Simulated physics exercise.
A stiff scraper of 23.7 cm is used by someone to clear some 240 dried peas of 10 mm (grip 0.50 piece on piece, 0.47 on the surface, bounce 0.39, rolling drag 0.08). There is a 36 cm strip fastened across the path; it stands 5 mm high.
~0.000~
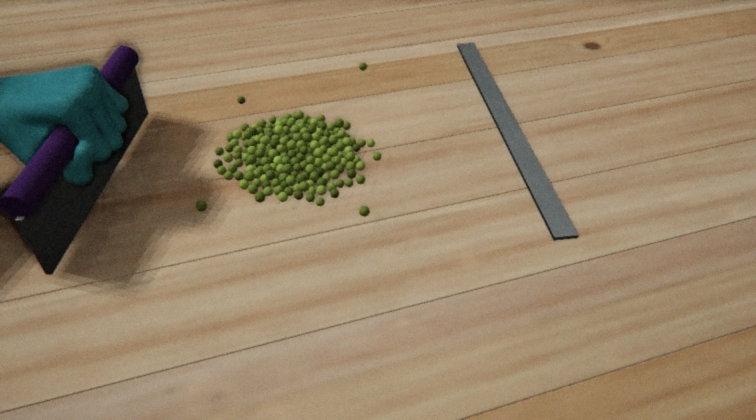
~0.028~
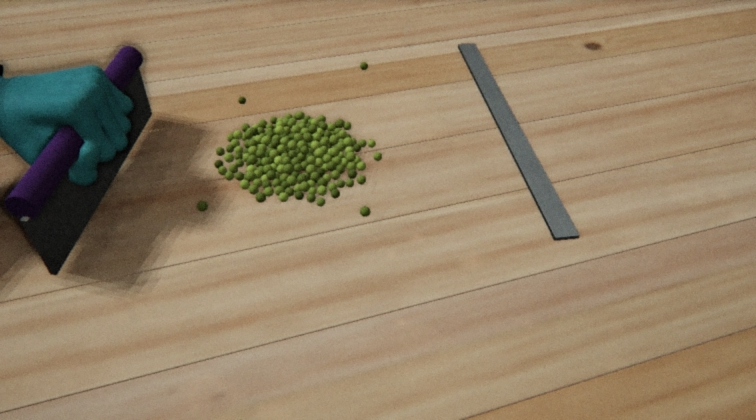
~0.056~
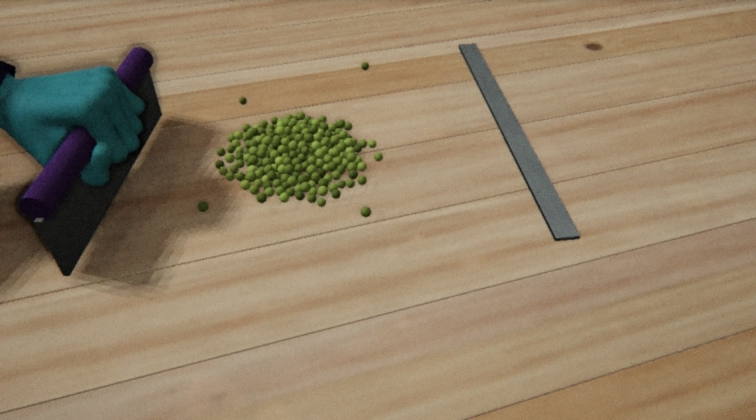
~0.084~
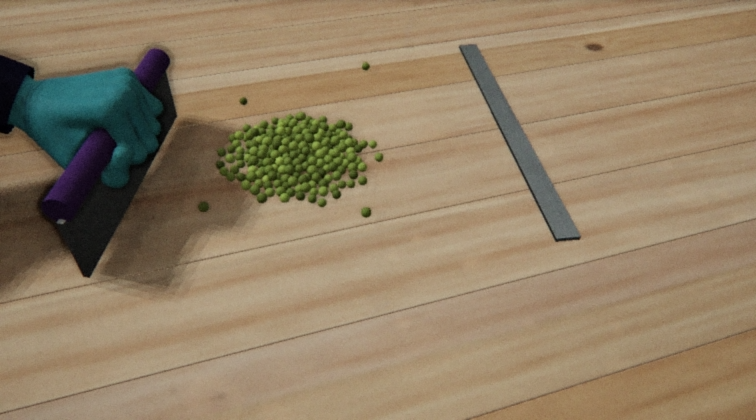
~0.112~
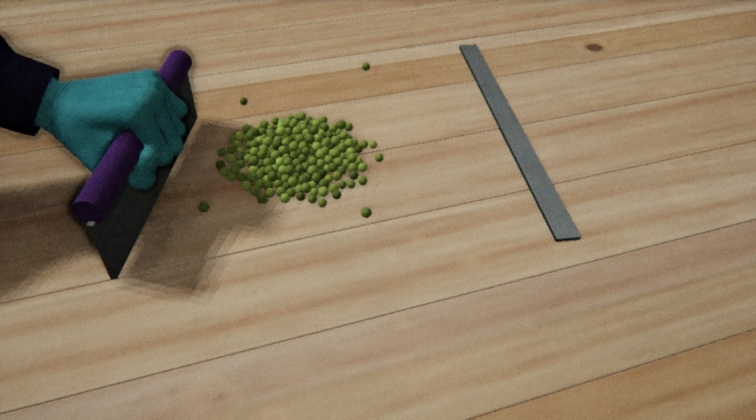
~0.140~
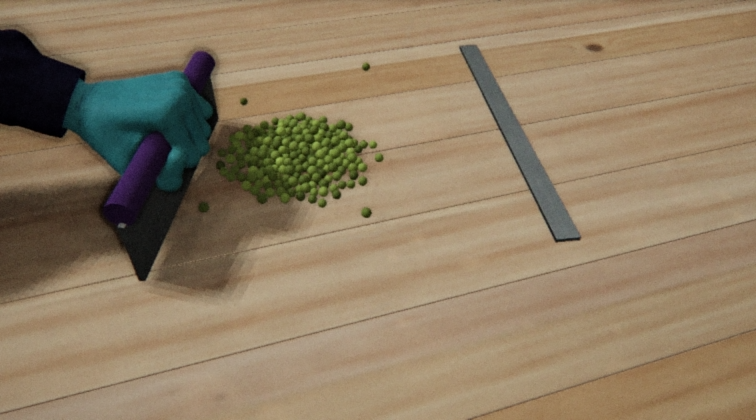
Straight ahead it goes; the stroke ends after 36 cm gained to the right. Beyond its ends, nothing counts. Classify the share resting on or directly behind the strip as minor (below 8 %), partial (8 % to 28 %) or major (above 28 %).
It is major.
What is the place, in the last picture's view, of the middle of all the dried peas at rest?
(559, 188).
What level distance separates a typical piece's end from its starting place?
Level distance: Near 30 cm.
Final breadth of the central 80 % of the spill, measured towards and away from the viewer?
I'd say some 40 centimetres.
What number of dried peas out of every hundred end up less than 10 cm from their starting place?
I'd put it at close to 0 percent.
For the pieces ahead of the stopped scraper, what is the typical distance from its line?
Typical distance: Close to 10 cm.
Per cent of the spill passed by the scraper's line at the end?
Close to 20 in a hundred, I'd say.
After 0.35 s, scraper 26 cm from its start, spill 22 cm wide; elsewhere 100 %.
After 0.57 s, scraper 39 cm from its start, spill 35 cm wide; on or straight behind the strip 35 %, elsewhere 65 %.
Then, at 0.75 s, scraper 39 cm from its start, spill 41 cm wide; on or straight behind the strip 40 %, elsewhere 60 %.
At rest (1.9 s), on or straight behind the strip 35 %, elsewhere 65 %.
